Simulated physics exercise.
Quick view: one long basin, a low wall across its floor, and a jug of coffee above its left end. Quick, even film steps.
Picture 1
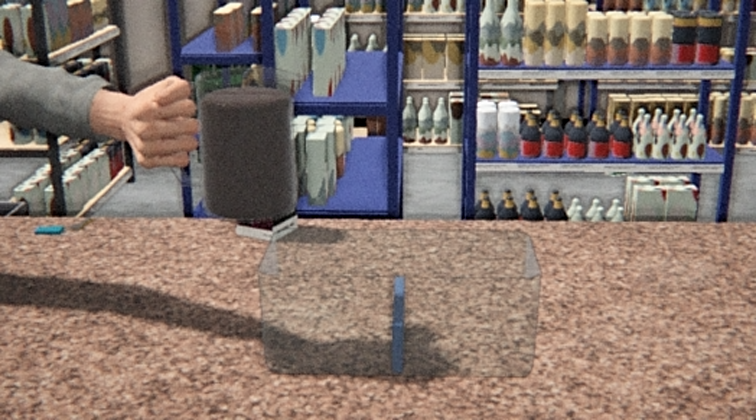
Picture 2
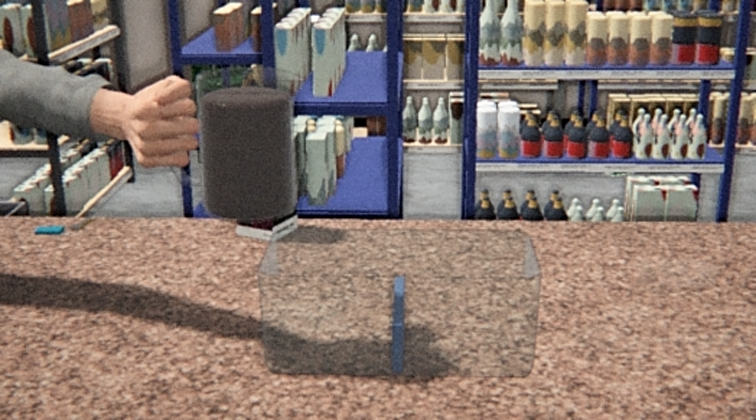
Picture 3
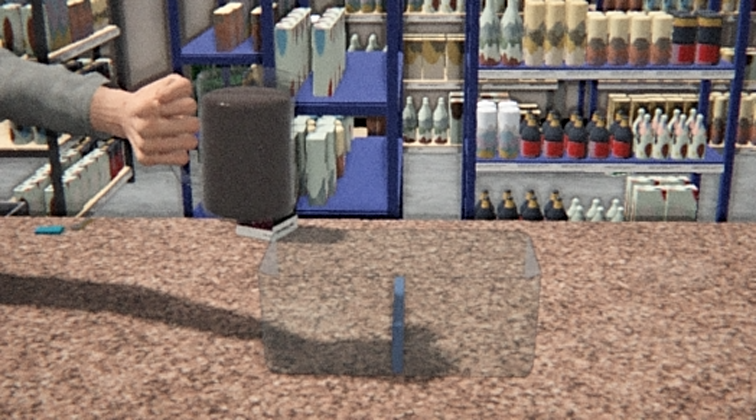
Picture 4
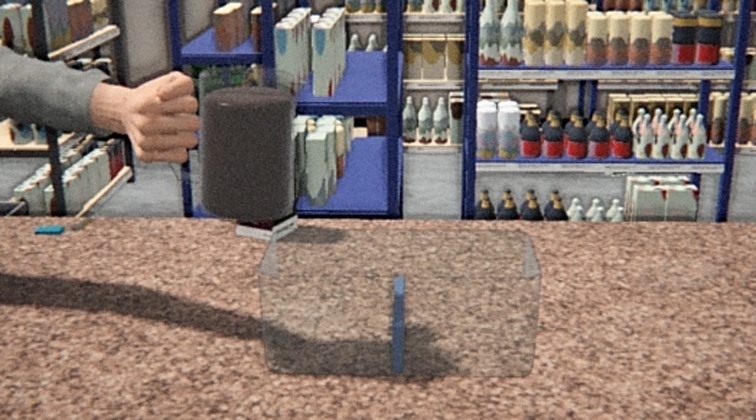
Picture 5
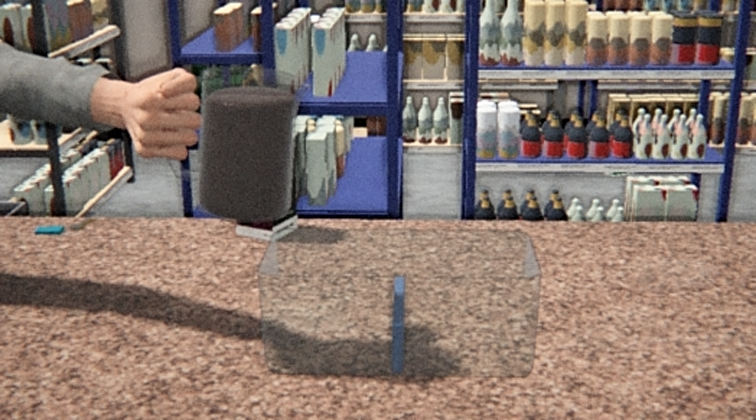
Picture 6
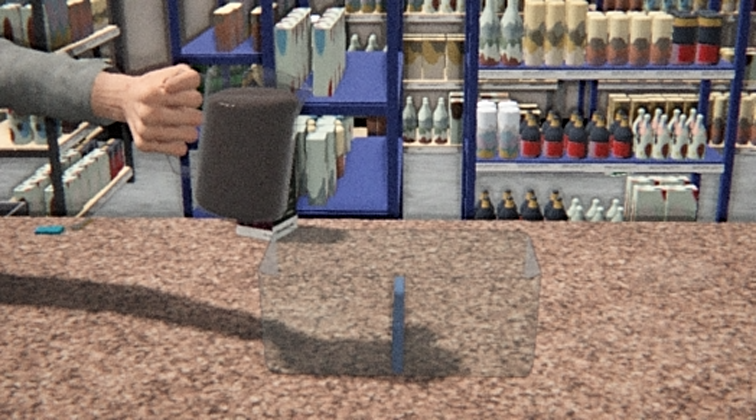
A dark jug beside a fist tilts slightly rightward above a clear basin's left end.
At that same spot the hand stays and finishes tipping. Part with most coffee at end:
The section to the left gets the largest share.
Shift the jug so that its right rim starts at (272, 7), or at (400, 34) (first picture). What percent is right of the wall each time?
15 and 70 per cent.
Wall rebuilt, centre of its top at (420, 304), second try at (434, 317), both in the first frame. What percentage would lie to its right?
The first one comes to 5 percent, while the second comes to 10 percent.
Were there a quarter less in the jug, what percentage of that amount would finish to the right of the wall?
It comes to around 10 percent.
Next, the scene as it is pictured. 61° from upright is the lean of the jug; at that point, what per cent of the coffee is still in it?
90 %.
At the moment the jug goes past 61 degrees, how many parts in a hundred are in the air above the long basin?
Near 10 parts in a hundred.
A moment on, the tilt is 61° and 90 per cent is still to pour, 1 is left of the wall and 0 right of it.
Next, the tilt is 96° and 46 per cent is still to pour, 18 is left of the wall and 19 right of it.
Then the tilt is 106° and 6 per cent is still to pour, 61 is left of the wall and 28 right of it.
Later the tilt is 106° and 0 per cent is still to pour, 69 is left of the wall and 30 right of it.
Finally, 69 per cent lies left of the wall, 30 right of it and 1 outside.
